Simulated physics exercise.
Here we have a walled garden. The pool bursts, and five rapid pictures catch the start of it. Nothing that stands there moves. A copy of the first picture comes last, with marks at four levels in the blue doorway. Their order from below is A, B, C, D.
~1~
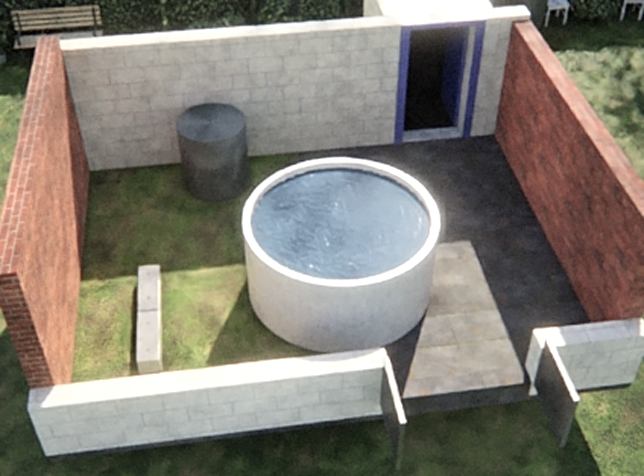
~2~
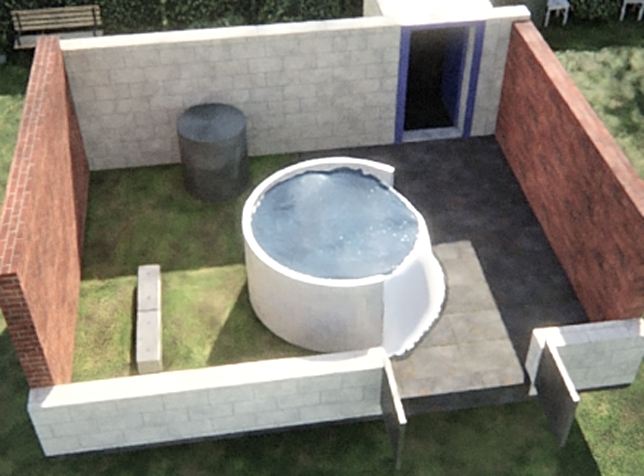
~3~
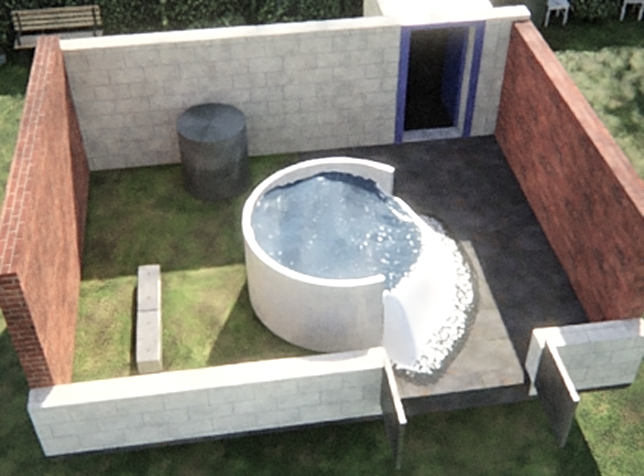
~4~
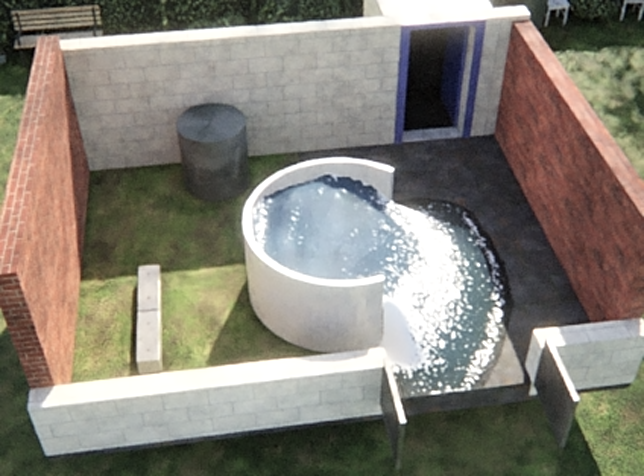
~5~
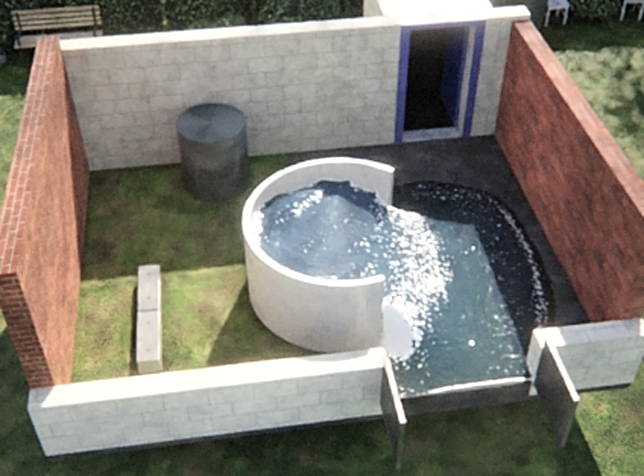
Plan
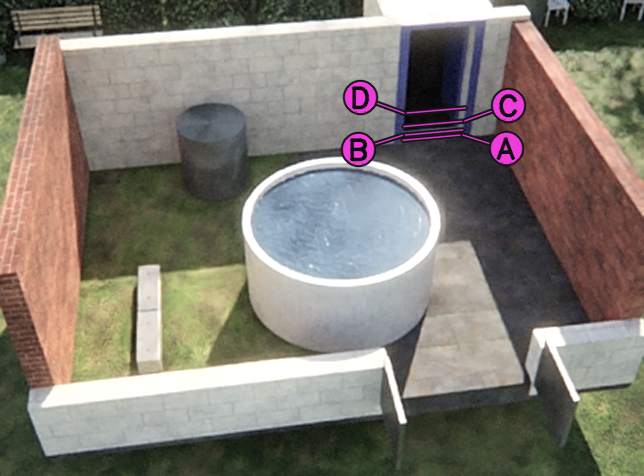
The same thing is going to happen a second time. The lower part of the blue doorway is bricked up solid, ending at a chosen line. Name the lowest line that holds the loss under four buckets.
Go for C.
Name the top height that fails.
Here it is height B.
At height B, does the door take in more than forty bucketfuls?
No, less.
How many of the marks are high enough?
Two of them.
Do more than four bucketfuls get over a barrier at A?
Yes, it does.
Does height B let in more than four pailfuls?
Yes, that goes wrong.
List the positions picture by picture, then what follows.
In the first picture, water in the pool at rest, its middle at (341, 222); foot of the blue doorway at (432, 140); open gate at (460, 336).
In the second picture, front seen at (432, 261), 3 % of the ground wet.
In the third picture, front seen at (454, 244), 8 % of the ground wet.
In the fourth picture, front seen at (449, 206), 16 % of the ground wet.
In the fifth picture, front seen at (484, 195), 26 % of the ground wet.
On the marked copy, A at (432, 137); B at (433, 132); C at (434, 123); D at (435, 110); from the bottom up A, B, C, D.
If A is chosen, dozens of bucketfuls pour in.
If B is chosen, some 15 bucketfuls get in.
If C is chosen, a bucket or two gets in.
If D is chosen, nothing gets over.
